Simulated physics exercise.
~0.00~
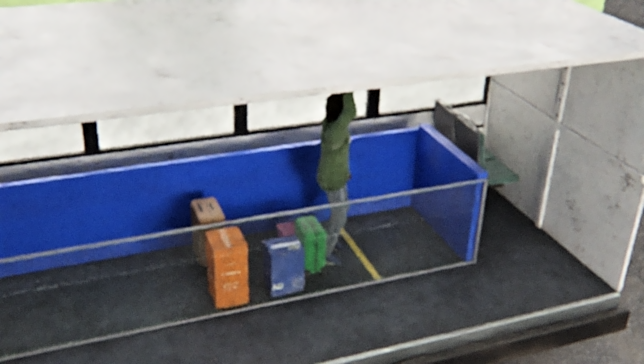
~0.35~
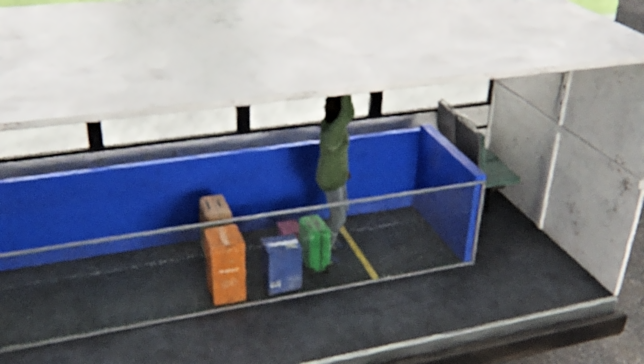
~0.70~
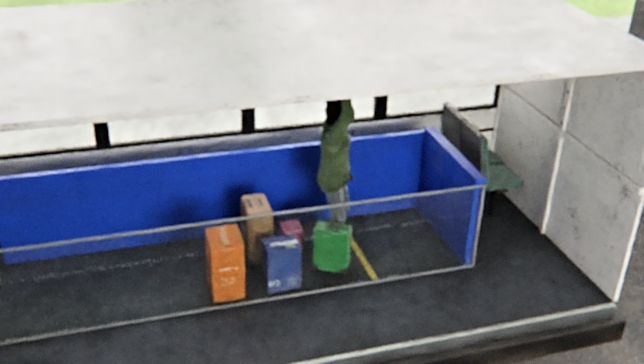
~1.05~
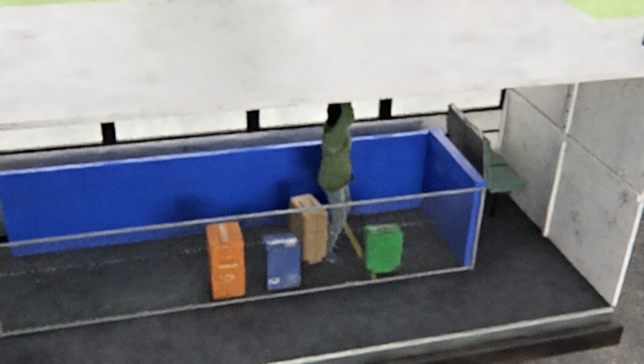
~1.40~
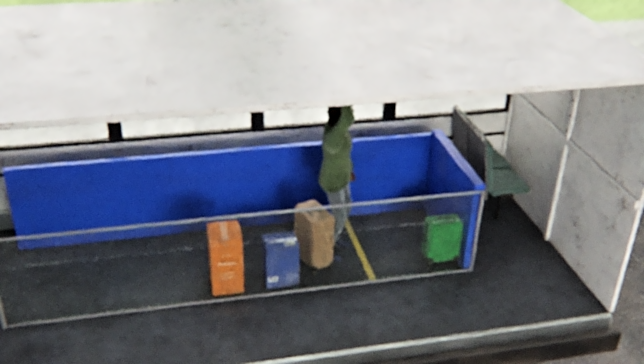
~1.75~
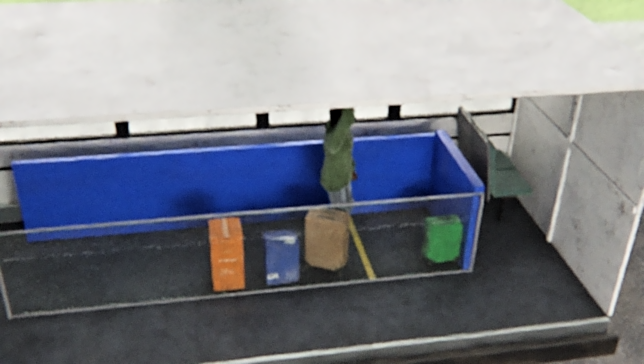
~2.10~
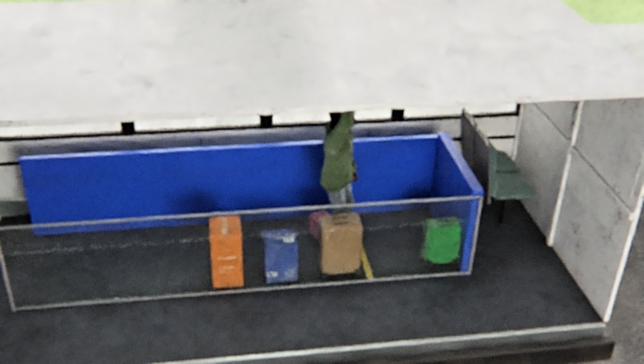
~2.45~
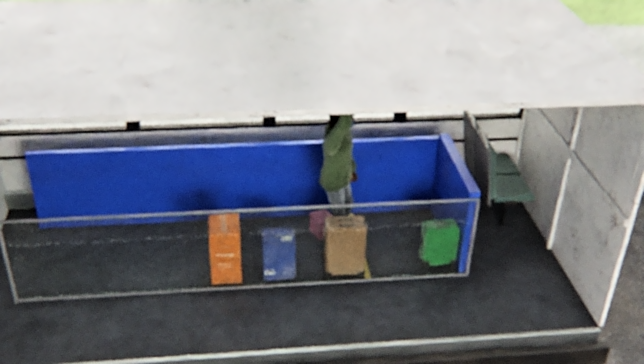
Person in green standing still in a blue-walled bus bay as a green case slides right across the yellow line, a brown one stopping short.
